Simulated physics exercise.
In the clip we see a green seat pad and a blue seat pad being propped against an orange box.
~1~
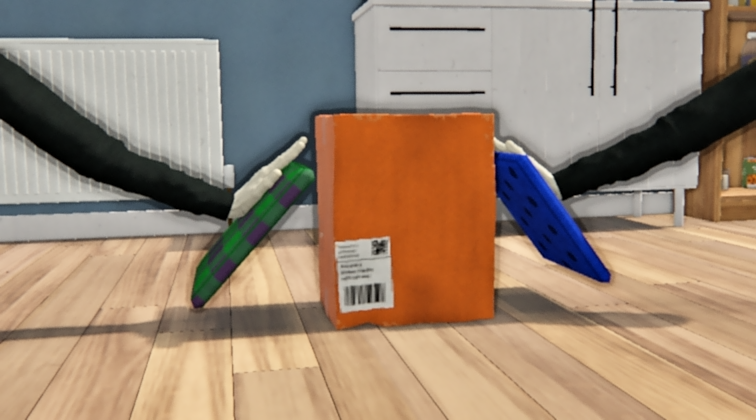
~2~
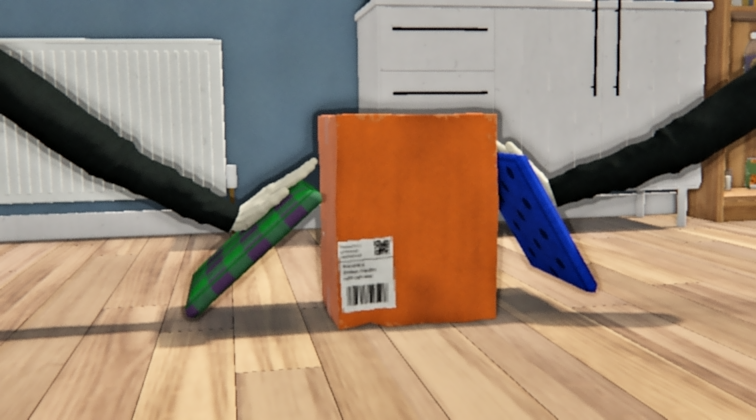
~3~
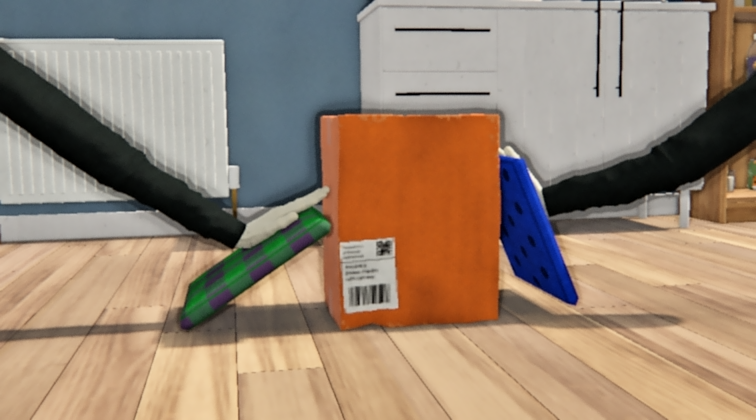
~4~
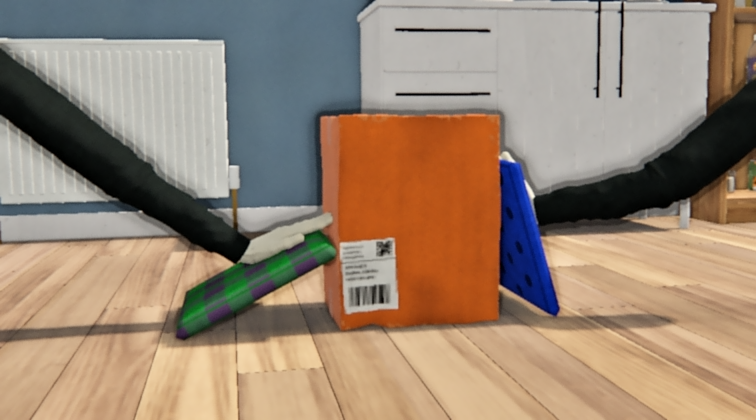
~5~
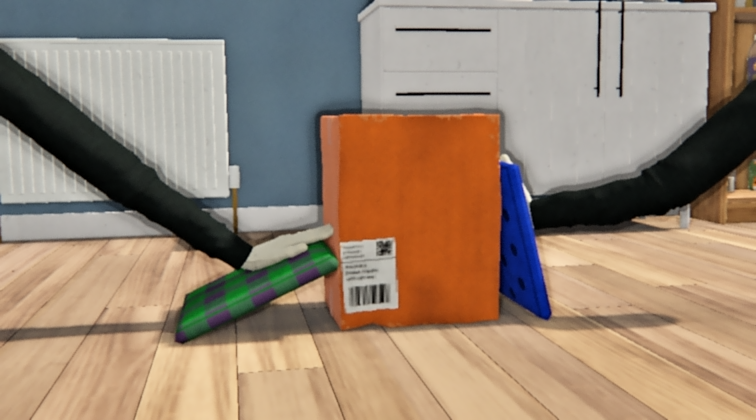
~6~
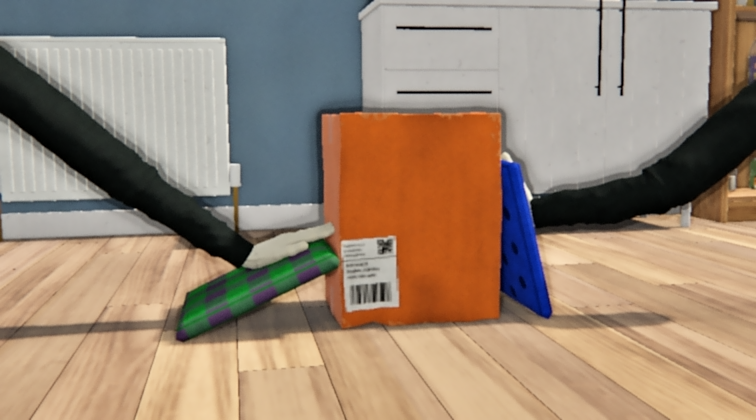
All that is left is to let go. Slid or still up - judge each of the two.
Green seat pad: Slid; blue seat pad: Still up.
Then, 0.26 s after the last picture, green seat pad flat on the floor near (250, 306); blue seat pad leaning near (503, 232).
Then, 0.64 s after the last picture, green seat pad flat on the floor near (250, 308); blue seat pad leaning near (503, 232).
At rest, green seat pad flat on the floor near (250, 308); blue seat pad leaning near (503, 232). The green seat pad slumps to the floor and the blue seat pad remains propped up.
